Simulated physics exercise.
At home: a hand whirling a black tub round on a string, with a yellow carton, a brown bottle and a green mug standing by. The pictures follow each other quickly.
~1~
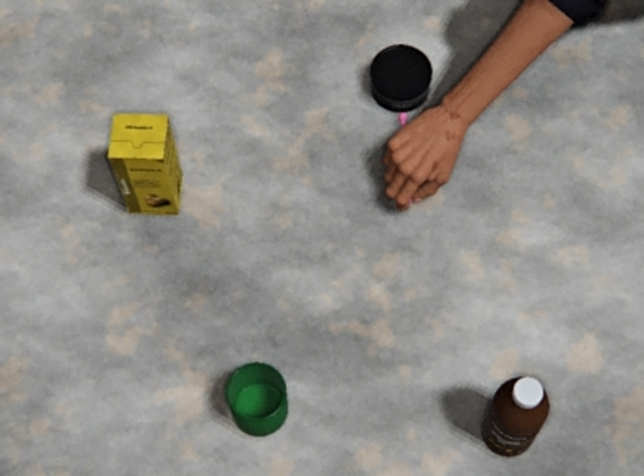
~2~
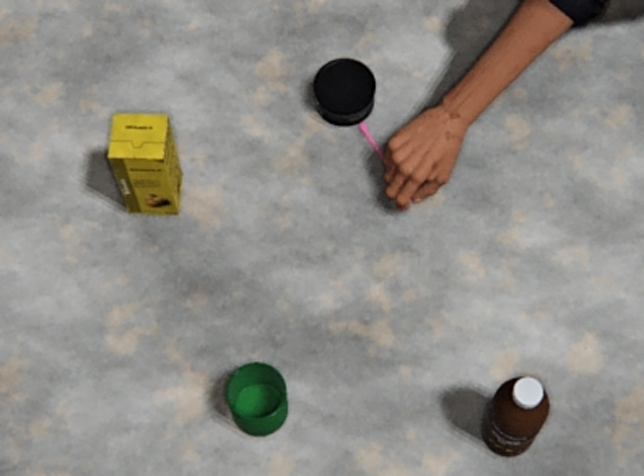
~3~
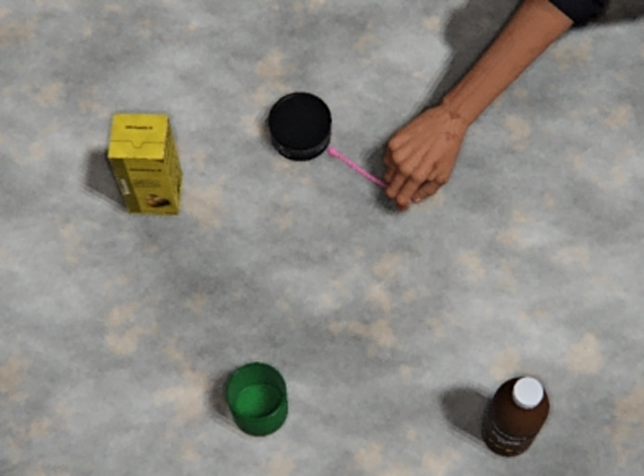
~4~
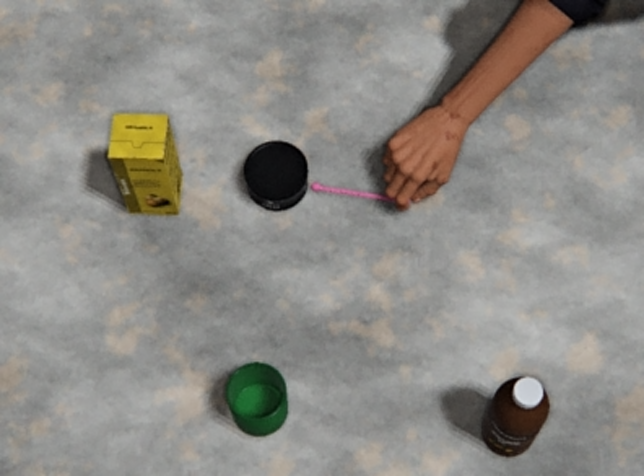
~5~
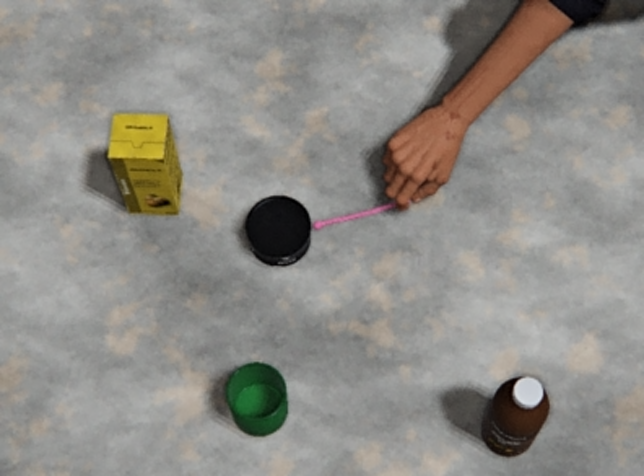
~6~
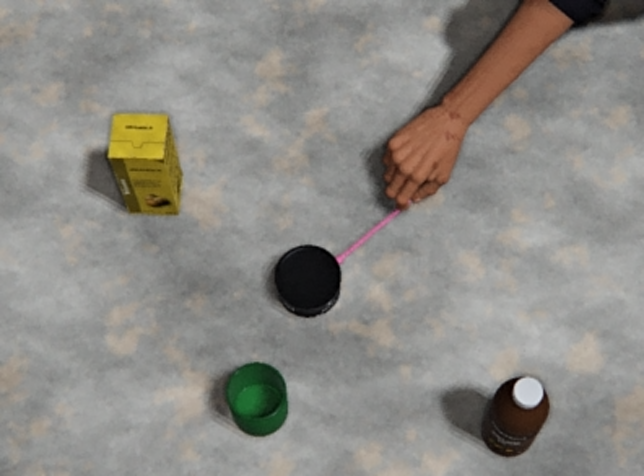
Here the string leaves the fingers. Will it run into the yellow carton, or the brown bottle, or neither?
The yellow carton stays untouched. The brown bottle gets hit.
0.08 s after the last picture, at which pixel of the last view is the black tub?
By then it is at (403, 356).
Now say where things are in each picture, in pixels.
The first frame shows black tub (401, 71); yellow carton (138, 136); brown bottle (529, 391); green mug (256, 391).
The second frame shows black tub (345, 85).
The third frame shows black tub (300, 119).
The fourth frame shows black tub (276, 169).
The fifth frame shows black tub (278, 225).
The sixth frame shows black tub (308, 275); yellow carton (138, 136); brown bottle (529, 391); green mug (256, 391); going round anticlockwise.
Then, 0.08 s on from there, tub near (403, 355).
Then, 0.20 s on from there, tub near (472, 412); brown bottle pushed aside.
In the end, tub near (473, 412); brown bottle knocked over. The yellow carton remains clear and the brown bottle takes the knock.
